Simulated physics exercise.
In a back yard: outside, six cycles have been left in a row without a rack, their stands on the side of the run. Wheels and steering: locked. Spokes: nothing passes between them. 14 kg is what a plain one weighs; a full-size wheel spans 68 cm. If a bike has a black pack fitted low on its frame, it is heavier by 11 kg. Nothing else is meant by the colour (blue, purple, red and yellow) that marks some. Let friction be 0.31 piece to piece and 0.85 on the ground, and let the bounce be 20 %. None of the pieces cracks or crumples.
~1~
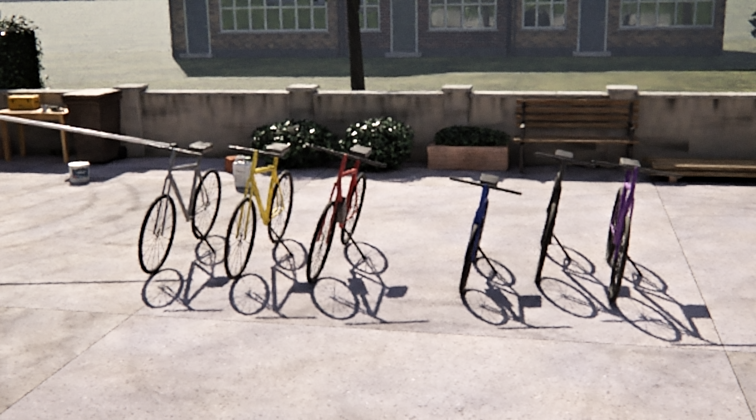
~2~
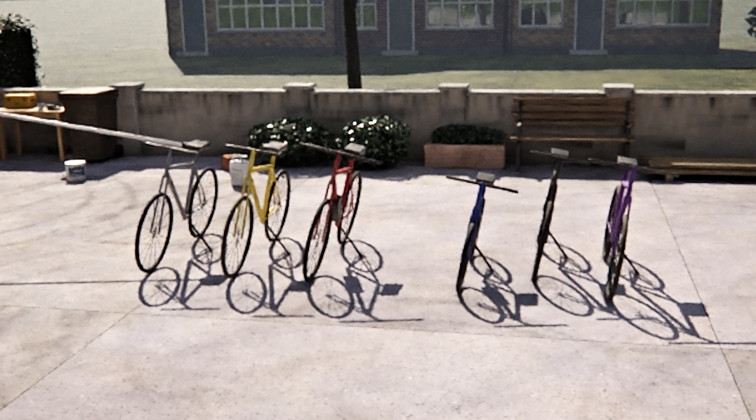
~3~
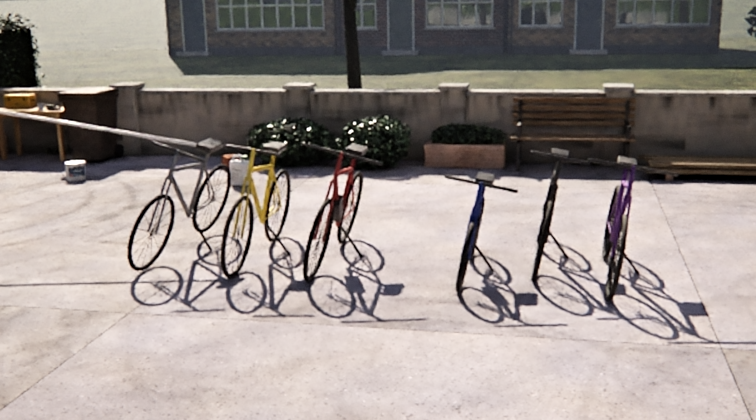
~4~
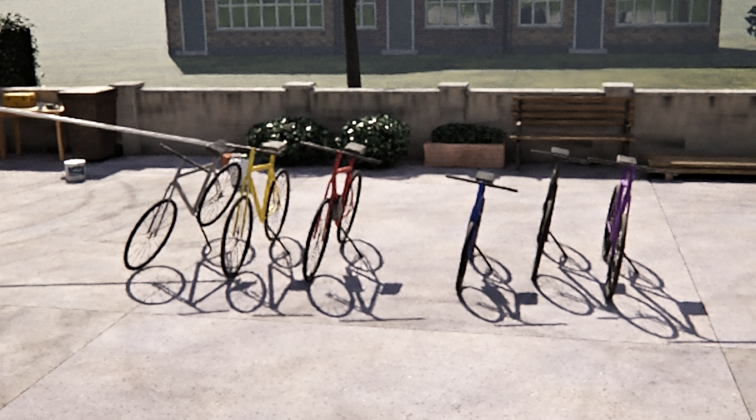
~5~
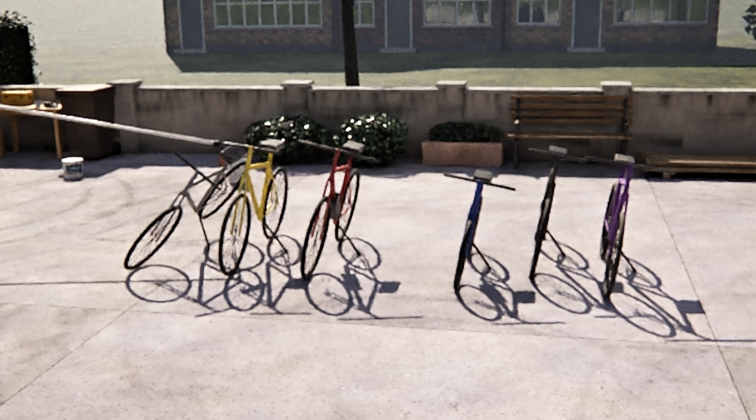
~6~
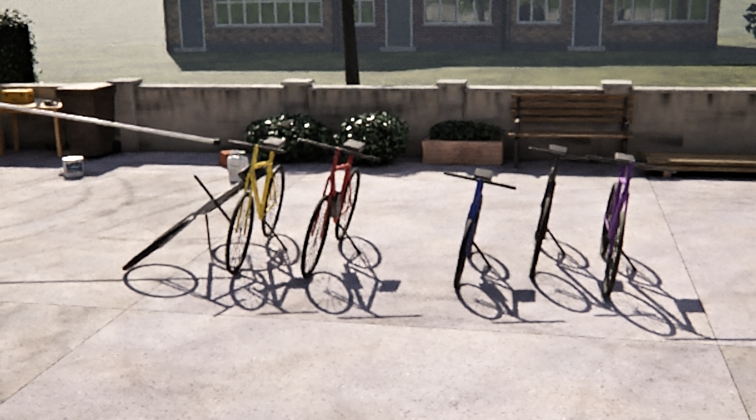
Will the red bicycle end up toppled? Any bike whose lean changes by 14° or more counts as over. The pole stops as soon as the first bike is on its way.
Yes.
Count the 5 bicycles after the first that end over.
I count 2.
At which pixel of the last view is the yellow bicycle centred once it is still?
In the final picture its centre lies roughly at (339, 229).
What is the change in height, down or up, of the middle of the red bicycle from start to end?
Lower by close to 25 cm.
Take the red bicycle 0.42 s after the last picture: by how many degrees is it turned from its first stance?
Measured against how it began, the tilt is near 0 degrees.
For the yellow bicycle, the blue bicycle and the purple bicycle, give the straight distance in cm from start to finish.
Net displacement, roughly: Yellow ~ 80 cm, blue ~ 0 cm, purple ~ 0 cm.
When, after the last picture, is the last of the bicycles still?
Roughly 2.0 seconds.
Then, 0.42 s later than the last frame, 1 of the 5 other bicycles over; red bicycle unmoved; yellow bicycle tilted 39°.
Then, 1.04 s later than the last frame, 2 of the 5 other bicycles over; red bicycle tilted 45°; yellow bicycle tilted 63°.
When it is over, 2 of the 5 other bicycles over; red bicycle tilted 65°; yellow bicycle tilted 72°; blue bicycle unmoved. Three left standing. In pixels of the last frame, middles, red bicycle near (394, 230), yellow bicycle near (339, 229).
